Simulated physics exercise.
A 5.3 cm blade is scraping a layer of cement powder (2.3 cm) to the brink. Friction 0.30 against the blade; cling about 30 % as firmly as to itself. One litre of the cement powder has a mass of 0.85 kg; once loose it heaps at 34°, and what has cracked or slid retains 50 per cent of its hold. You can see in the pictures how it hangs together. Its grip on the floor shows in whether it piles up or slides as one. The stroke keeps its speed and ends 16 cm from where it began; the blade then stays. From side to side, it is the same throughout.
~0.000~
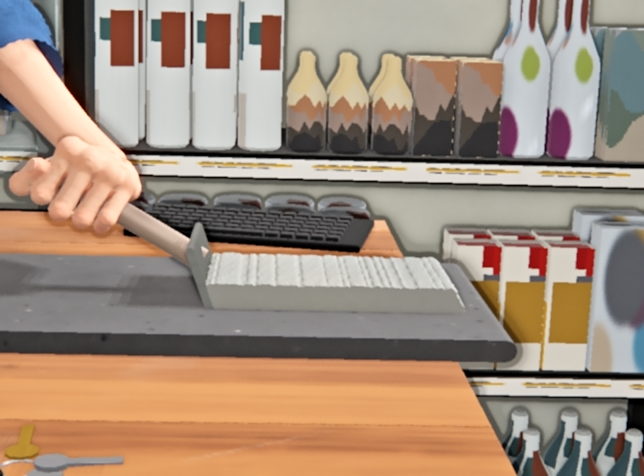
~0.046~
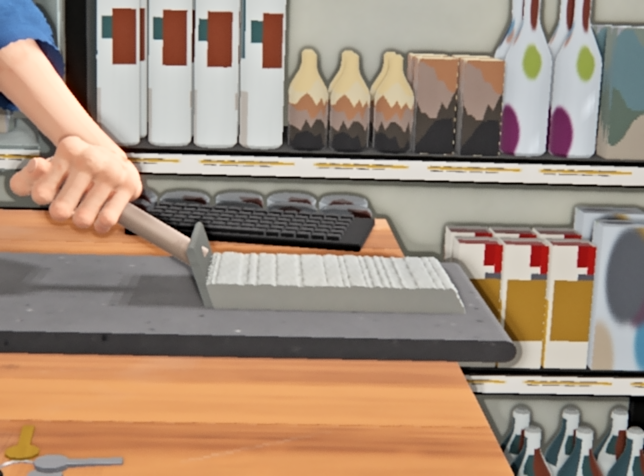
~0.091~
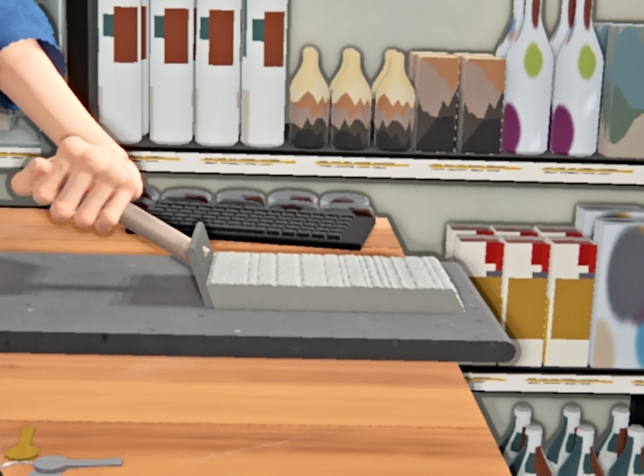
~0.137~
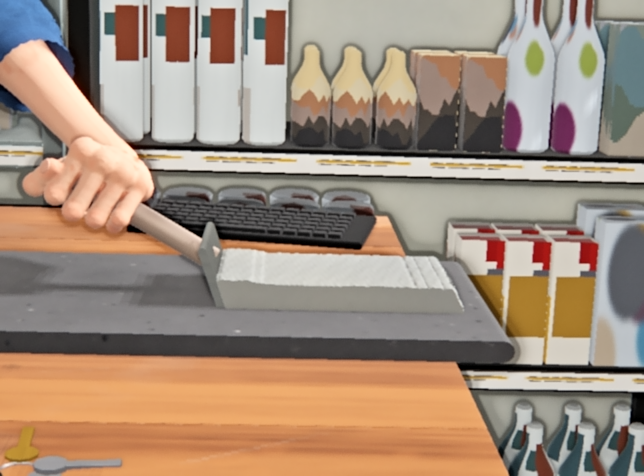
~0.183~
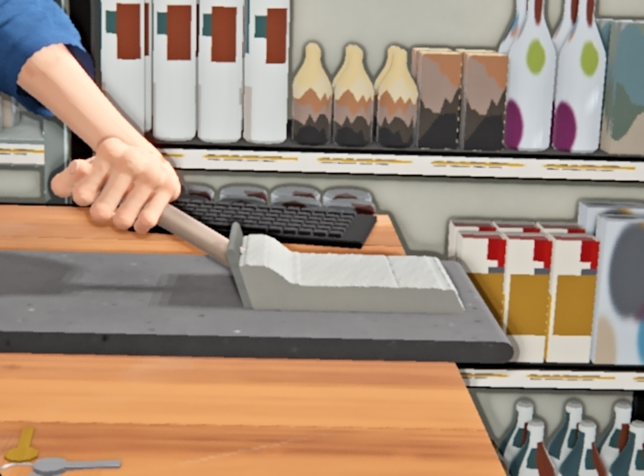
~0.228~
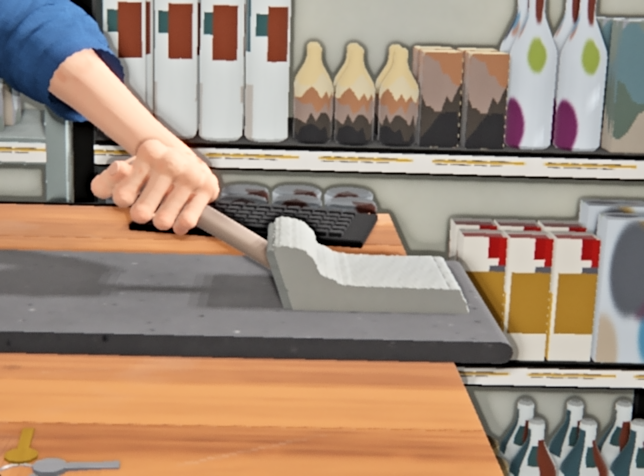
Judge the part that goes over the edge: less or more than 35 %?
I judge it less.
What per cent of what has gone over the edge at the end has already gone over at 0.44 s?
I'd say near 50 per cent.
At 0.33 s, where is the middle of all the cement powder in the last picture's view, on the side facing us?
(425, 288), roughly.
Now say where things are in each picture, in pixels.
Foot of the blade at (214, 309), not yet moved; front end of the cement powder at (464, 312), piled 2.3 cm high, in the first picture.
Foot of the blade at (214, 308), not yet moved; front end of the cement powder at (464, 311), piled 2.3 cm high, in the second picture.
Foot of the blade at (215, 308), not yet moved; front end of the cement powder at (463, 311), piled 2.3 cm high, in the third picture.
Foot of the blade at (225, 309), moved 1.0 cm; front end of the cement powder at (463, 311), piled 2.7 cm high, in the fourth picture.
Foot of the blade at (253, 309), moved 3.6 cm; front end of the cement powder at (463, 313), piled 4.2 cm high, in the fifth picture.
Foot of the blade at (293, 310), moved 7.2 cm; front end of the cement powder at (468, 309), piled 6.1 cm high, in the sixth picture.
By 0.33 s, 0 % has gone over the edge.
By 0.44 s, 14 % has gone over the edge.
By 0.56 s, 27 % has gone over the edge.
By 0.67 s, 27 % has gone over the edge.
By 0.85 s, at the end, 27 % has gone over the edge.
